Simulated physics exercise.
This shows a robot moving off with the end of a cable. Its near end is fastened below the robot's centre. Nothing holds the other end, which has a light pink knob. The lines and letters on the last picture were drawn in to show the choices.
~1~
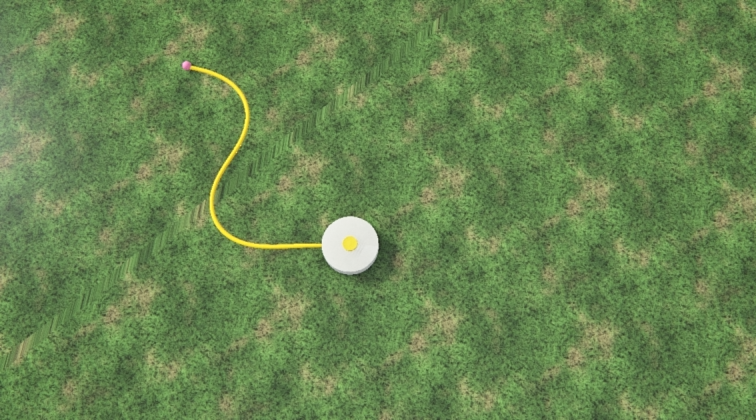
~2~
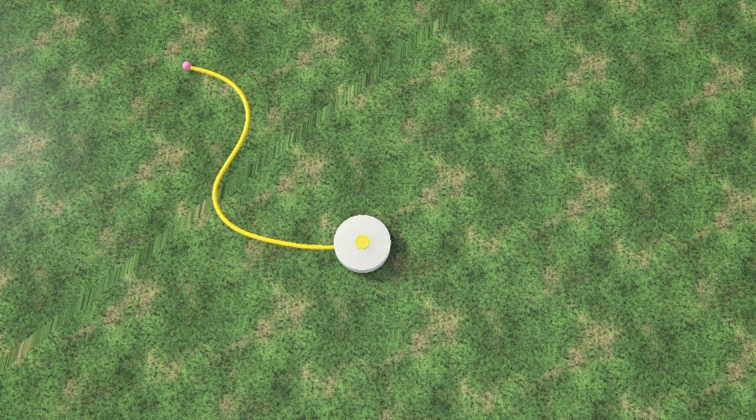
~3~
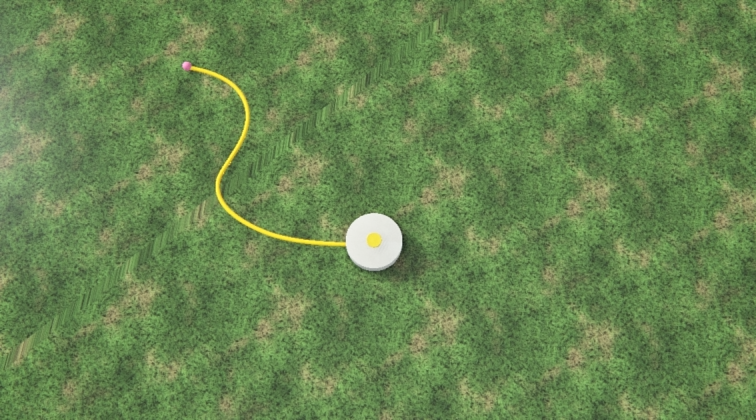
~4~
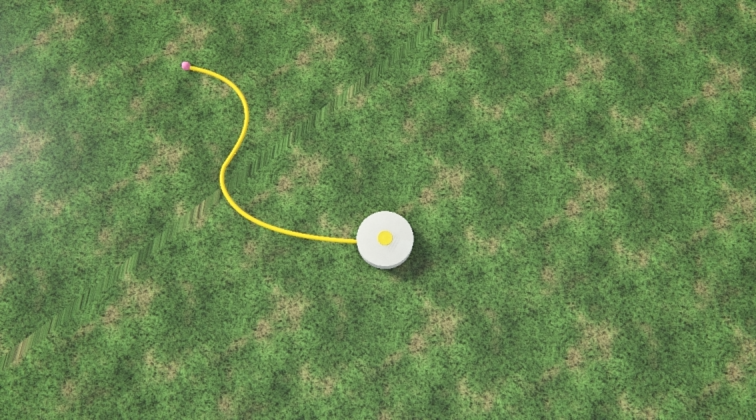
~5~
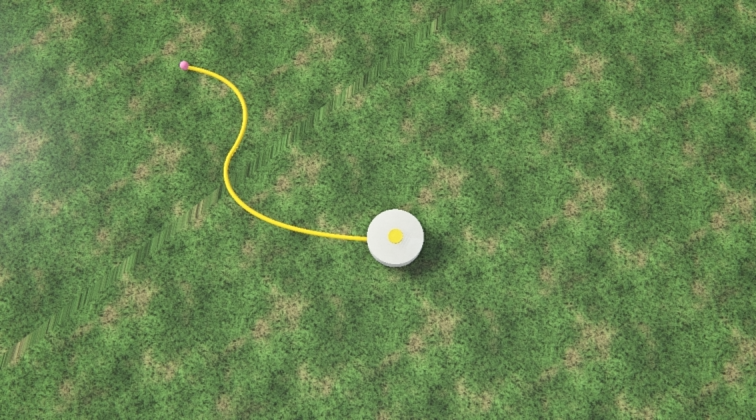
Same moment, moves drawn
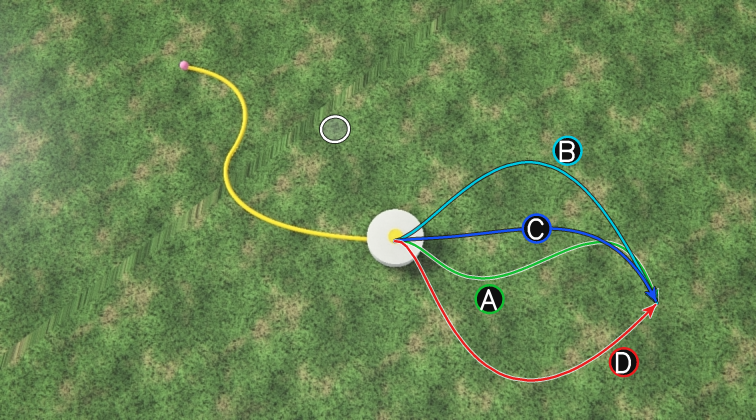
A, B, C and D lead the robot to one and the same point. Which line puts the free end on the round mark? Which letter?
The end stops on the ring with B.
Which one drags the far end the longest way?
Route D.
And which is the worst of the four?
D.
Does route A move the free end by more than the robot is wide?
Yes.
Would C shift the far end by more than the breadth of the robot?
Yes.
On the marked copy, A from (395, 241) via (534, 264) to (657, 303); B from (395, 241) via (539, 163) to (657, 303); C from (395, 241) via (537, 229) to (656, 301); D from (395, 241) via (506, 376) to (655, 305); the ring at (335, 129).
With B. Early on, robot (499, 166), middle of the cable (318, 159), free end (190, 67).
Further on, robot (611, 213), middle of the cable (433, 153), free end (268, 109).
At the end, robot (662, 302), middle of the cable (496, 192), free end (335, 127); the free end is on the ring.
As for the rest, A leaves the free end at (315, 157); C leaves the free end at (321, 146); D leaves the free end at (311, 185).
